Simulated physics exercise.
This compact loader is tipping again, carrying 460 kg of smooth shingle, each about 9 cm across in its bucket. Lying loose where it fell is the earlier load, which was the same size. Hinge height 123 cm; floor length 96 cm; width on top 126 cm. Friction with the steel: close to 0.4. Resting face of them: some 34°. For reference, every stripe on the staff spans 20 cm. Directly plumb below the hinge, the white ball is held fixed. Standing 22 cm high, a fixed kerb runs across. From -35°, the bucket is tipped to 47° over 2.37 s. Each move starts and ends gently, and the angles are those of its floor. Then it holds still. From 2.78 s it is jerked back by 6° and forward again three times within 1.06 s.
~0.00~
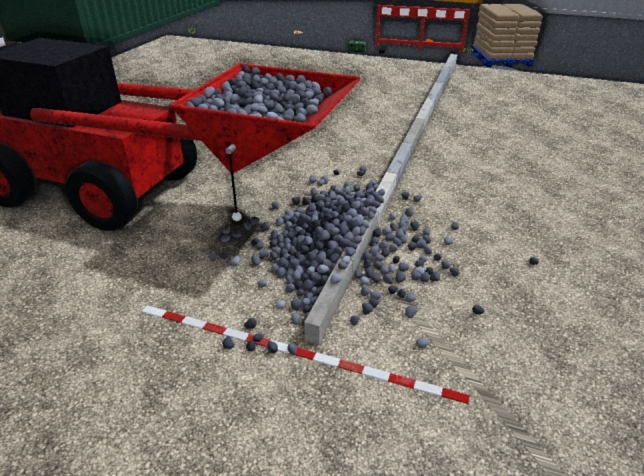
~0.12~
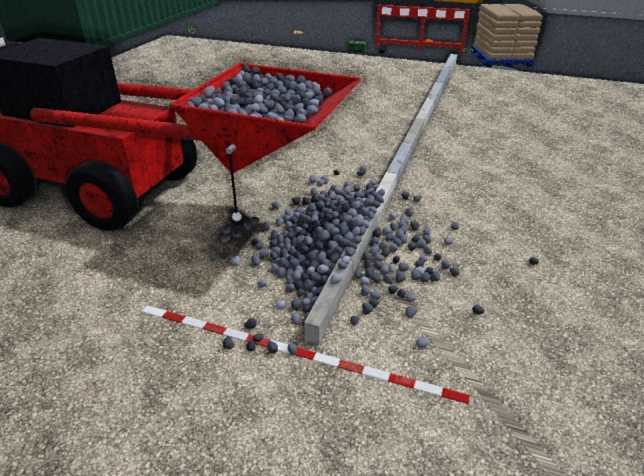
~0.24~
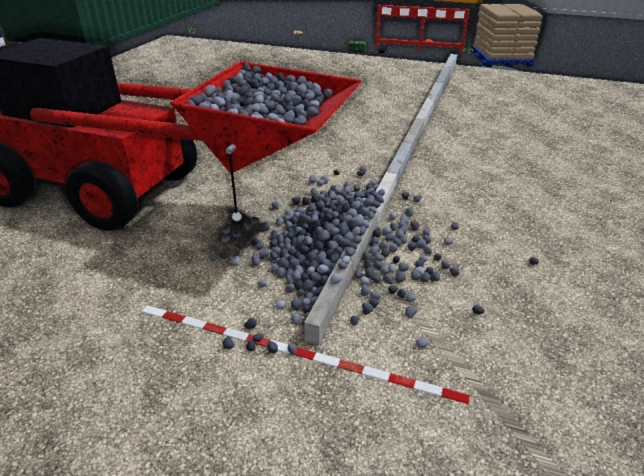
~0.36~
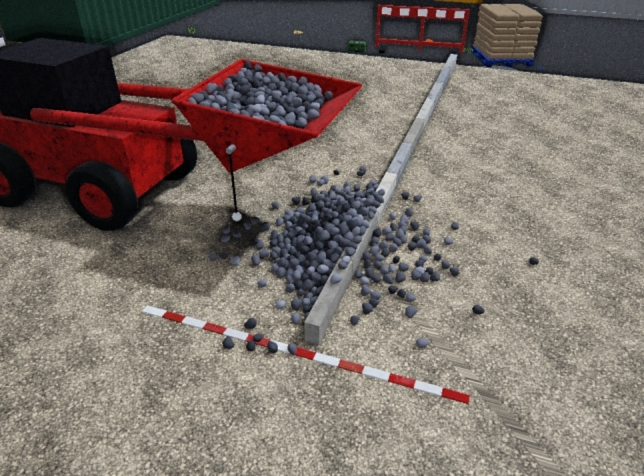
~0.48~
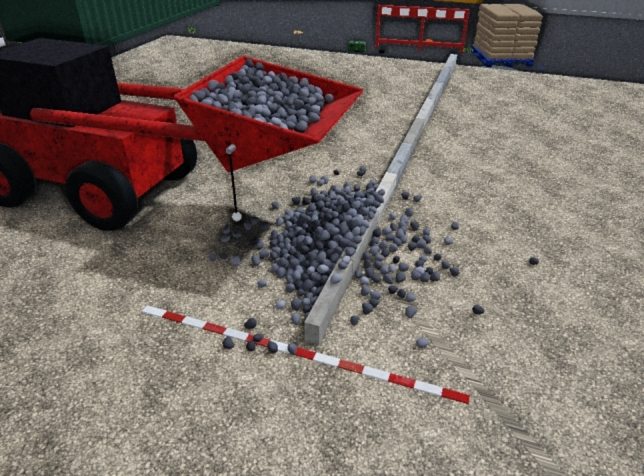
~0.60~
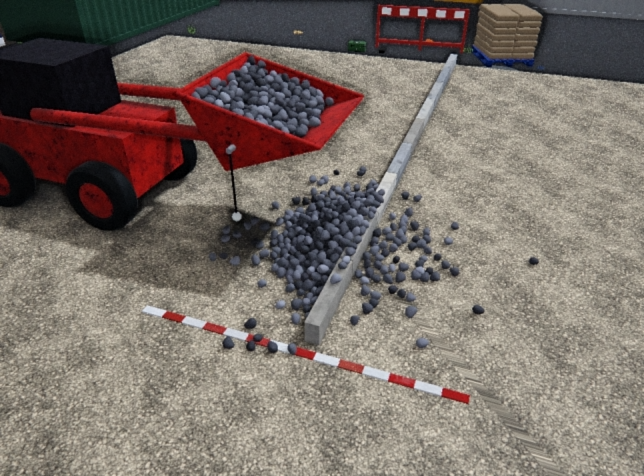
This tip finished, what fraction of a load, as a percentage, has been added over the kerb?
About 24 per cent of a load.
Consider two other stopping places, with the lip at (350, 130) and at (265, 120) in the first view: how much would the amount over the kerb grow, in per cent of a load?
Some 70 percent, and then 0 percent.
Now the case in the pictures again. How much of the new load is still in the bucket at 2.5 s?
About 0 per cent is held.
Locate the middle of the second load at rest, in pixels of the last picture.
Middle: Approx. (332, 226) px.
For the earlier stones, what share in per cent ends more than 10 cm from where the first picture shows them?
Roughly 20 per cent of them.
After 1.8 s the floor is at 34°; in per cent of one load, 80 in the bucket, 106 on this side of the kerb, 14 over the kerb; the foremost stones are at (460, 271).
After 2.5 s the floor is at 47°; in per cent of one load, 0 in the bucket, 165 on this side of the kerb, 35 over the kerb; the foremost stones are at (471, 264).
After 4.3 s the floor is at 47°; in per cent of one load, 0 in the bucket, 161 on this side of the kerb, 39 over the kerb; the foremost stones are at (499, 260).
After 7.1 s the floor is at 47°; in per cent of one load, 0 in the bucket, 161 on this side of the kerb, 39 over the kerb; the foremost stones are at (499, 260). Net gain over the kerb, 24.
